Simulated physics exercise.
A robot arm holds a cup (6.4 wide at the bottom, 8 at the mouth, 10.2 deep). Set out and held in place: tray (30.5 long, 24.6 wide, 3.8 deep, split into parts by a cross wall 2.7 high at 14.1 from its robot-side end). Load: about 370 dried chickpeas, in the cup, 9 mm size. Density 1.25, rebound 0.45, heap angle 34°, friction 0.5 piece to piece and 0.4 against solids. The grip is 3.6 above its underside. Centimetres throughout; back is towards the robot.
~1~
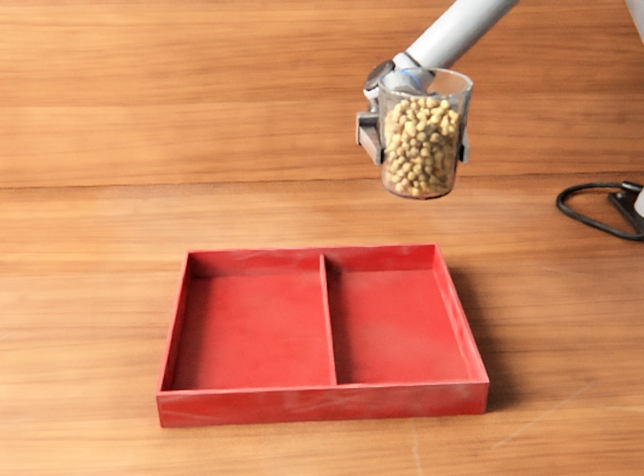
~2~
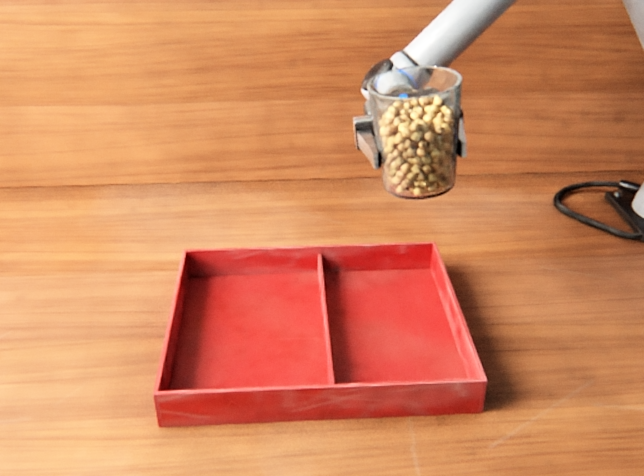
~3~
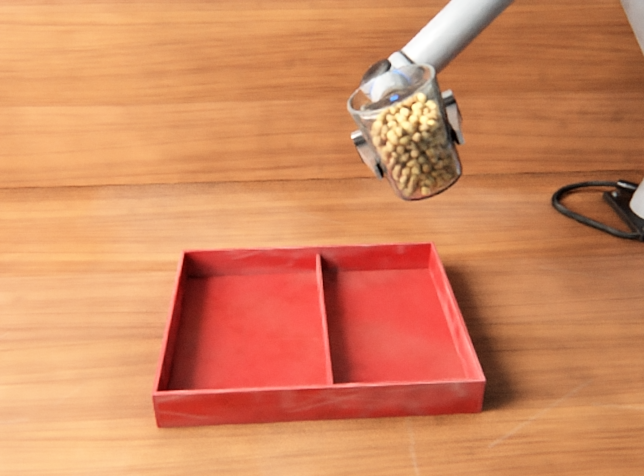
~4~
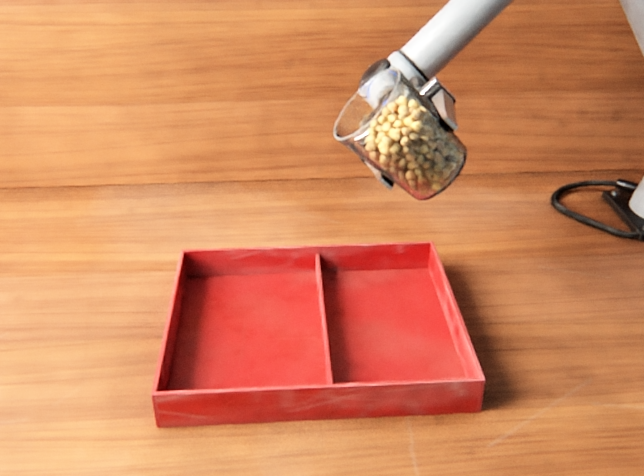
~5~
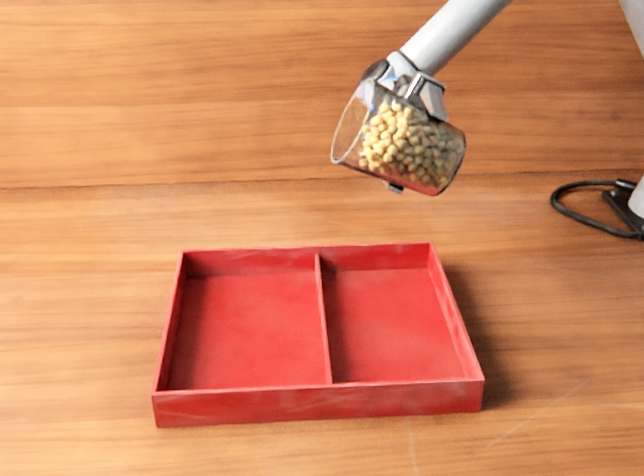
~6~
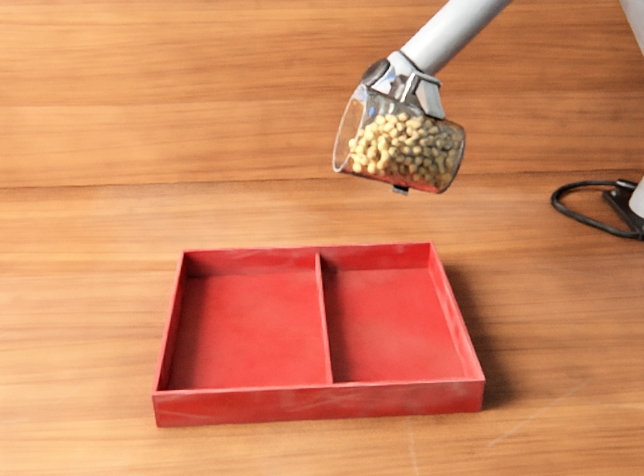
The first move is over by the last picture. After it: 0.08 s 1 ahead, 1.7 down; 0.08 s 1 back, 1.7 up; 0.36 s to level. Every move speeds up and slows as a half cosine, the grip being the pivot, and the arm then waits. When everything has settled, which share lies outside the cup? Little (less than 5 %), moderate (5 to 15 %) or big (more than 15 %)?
A little share, less than 5 %, ends outside the cup.
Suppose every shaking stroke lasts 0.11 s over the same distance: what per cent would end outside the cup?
In that case some 0 per cent.
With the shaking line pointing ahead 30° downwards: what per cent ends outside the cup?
About 5 per cent.
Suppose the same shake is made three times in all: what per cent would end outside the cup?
It would be near 5 per cent.
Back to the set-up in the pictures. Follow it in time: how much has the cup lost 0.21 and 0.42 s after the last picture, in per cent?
About 0, 0.
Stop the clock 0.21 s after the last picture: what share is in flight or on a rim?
Some 1 per cent.
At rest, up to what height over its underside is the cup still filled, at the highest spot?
About 9.5 cm.
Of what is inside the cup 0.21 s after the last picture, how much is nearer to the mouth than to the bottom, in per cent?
Some 35 per cent.
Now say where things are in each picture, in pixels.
In the first picture, cup middle at (421, 136), level; upper third of the load around (422, 127), from x 390 to 460, top at y 105; 367 in the cup.
In the second picture, cup middle at (417, 136), tilted 7° forward; upper third of the load around (419, 126), from x 380 to 450, top at y 105.
In the third picture, cup middle at (411, 137), tilted 24° forward; upper third of the load around (415, 127), from x 375 to 455, top at y 100.
In the fourth picture, cup middle at (405, 140), tilted 46° forward; upper third of the load around (412, 129), from x 370 to 455, top at y 100.
In the fifth picture, cup middle at (401, 143), tilted 63° forward; upper third of the load around (410, 131), from x 365 to 455, top at y 110.
In the sixth picture, cup middle at (401, 145), tilted 70° forward; upper third of the load around (413, 134), from x 350 to 455, top at y 115; 367 in the cup.
Then, 0.21 s after the last picture, tilted 67° forward, highest piece 25 above the table; 365 in the cup, 2 in flight or on a rim.
Then, 0.42 s after the last picture, tilted 13° forward, highest piece 28 above the table; 362 in the cup, 5 in the far-side part.
Then, 0.72 s after the last picture, level, highest piece 28 above the table; 362 in the cup, 5 in the far-side part.
Then, 1.77 s after the last picture, level, highest piece 28 above the table; 362 in the cup, 5 in the far-side part.
Final count, 362 in the cup, 5 in the far-side part. That is 1 % outside the cup.
